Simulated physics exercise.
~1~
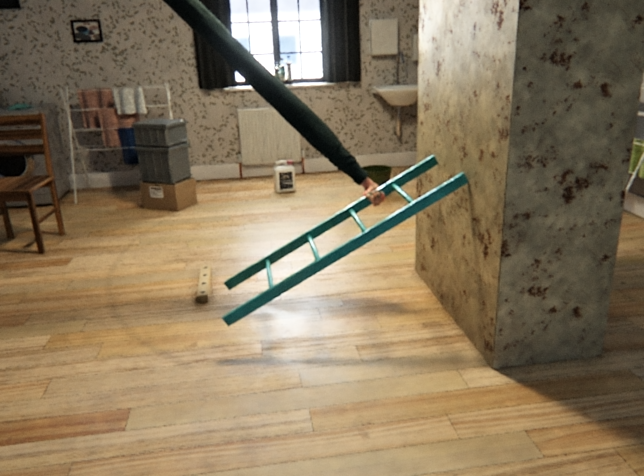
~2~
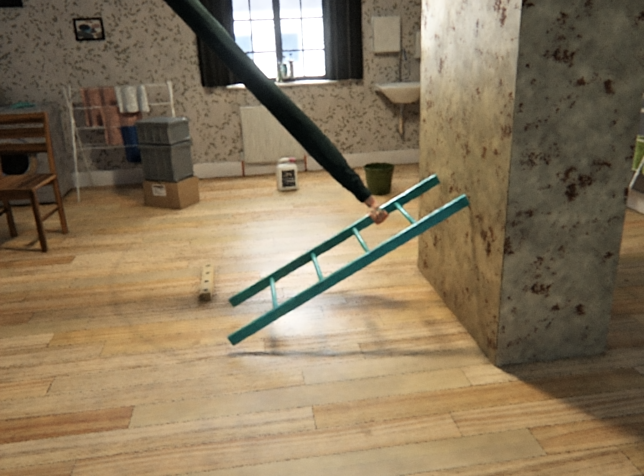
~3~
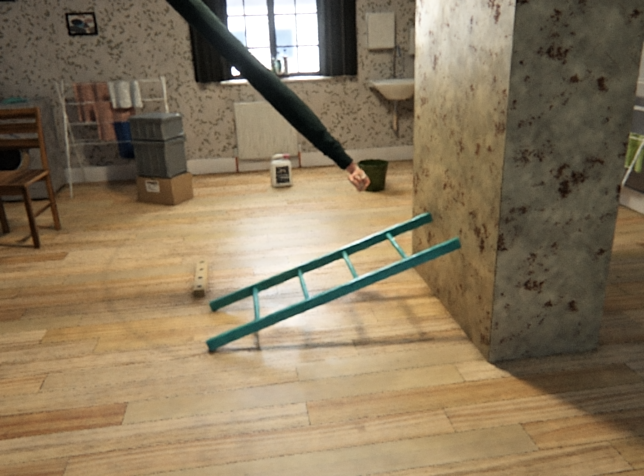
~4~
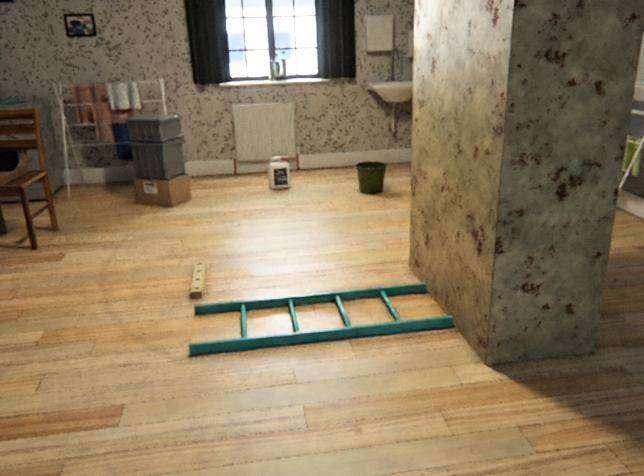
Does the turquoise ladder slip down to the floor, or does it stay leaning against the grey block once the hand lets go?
The turquoise ladder slips down. Its feet give way to the left and it ends up lying flat on the wooden floor.
